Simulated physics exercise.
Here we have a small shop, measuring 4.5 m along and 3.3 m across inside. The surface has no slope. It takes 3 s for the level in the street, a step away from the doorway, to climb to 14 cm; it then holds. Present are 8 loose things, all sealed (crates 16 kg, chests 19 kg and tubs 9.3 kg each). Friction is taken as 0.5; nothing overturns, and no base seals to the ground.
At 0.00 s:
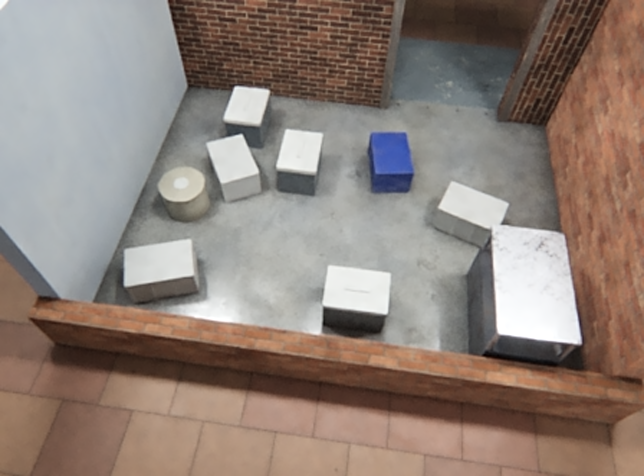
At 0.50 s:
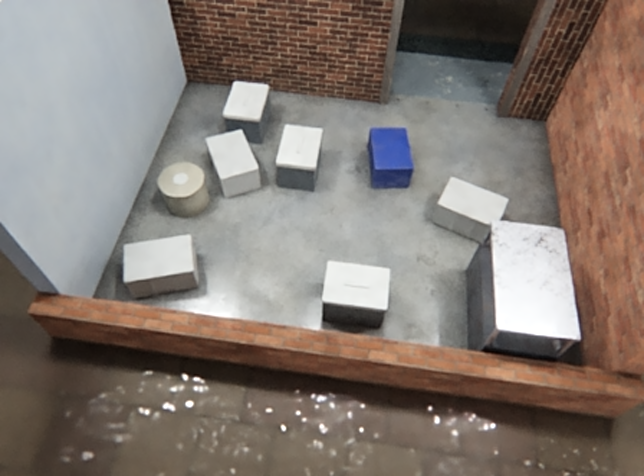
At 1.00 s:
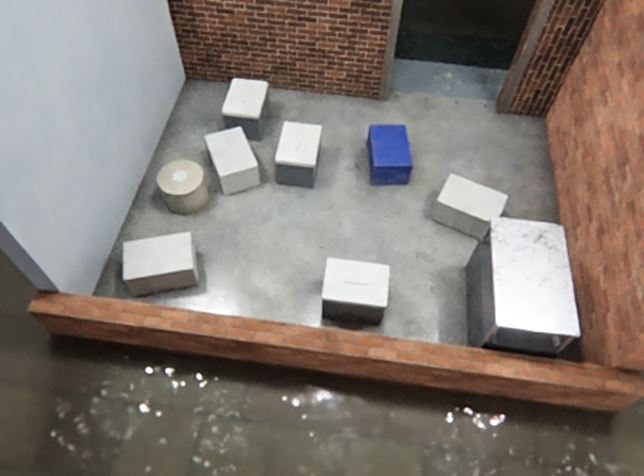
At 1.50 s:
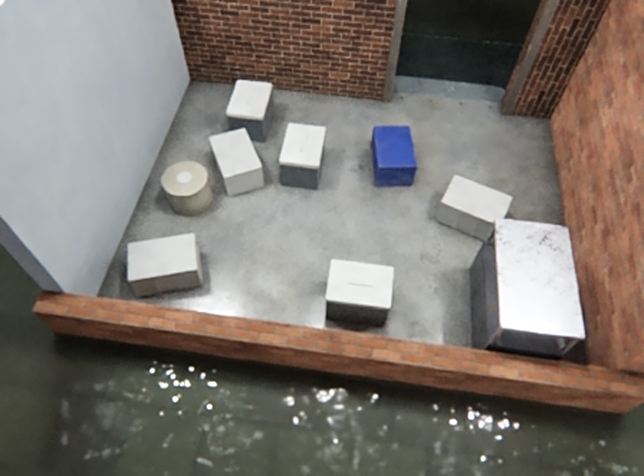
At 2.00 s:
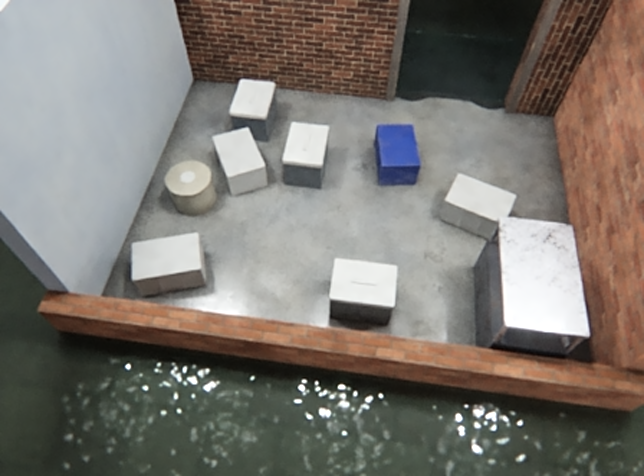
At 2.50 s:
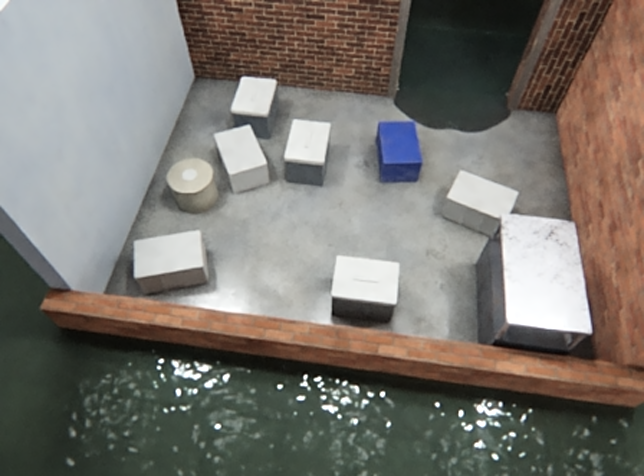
Water rises over the tiled ground outside a small, roofless brick room with a grey floor, seen from high above. Pale boxes stand scattered around a blue crate near the back doorway, with a round beige tub at left and a large whitish chest at front right. The water turns murky, then dark green and glinting, and creeps in through the doorway, while the objects stay put and the camera drifts very slightly.
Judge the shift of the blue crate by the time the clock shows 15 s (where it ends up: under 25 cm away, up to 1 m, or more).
Is swept away.
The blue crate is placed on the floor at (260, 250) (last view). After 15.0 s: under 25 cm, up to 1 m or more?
So it journeys a long way.
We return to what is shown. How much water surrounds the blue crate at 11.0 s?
Somewhere close to 7 cm.
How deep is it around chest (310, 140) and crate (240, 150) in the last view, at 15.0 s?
I'd put it at 8 cm and 8 cm respectively.
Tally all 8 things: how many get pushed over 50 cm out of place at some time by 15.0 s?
It adds up to 5.
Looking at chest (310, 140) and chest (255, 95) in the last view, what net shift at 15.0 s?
Respectively 0 and 20 cm.
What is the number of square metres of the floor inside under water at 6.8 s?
Around 10.0 m2 of it.
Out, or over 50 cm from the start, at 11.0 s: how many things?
Answer: 2.
After 3.5 s the blue crate is near (400, 141), 0.0 m from its start, aground; 0 afloat.
After 6.8 s the blue crate is near (382, 150), 0.2 m from its start, aground; 0 afloat.
After 11.0 s the blue crate is near (344, 164), 0.7 m from its start, afloat; 3 afloat.
After 15.0 s the blue crate is near (217, 180), 1.9 m from its start, afloat; 7 afloat.
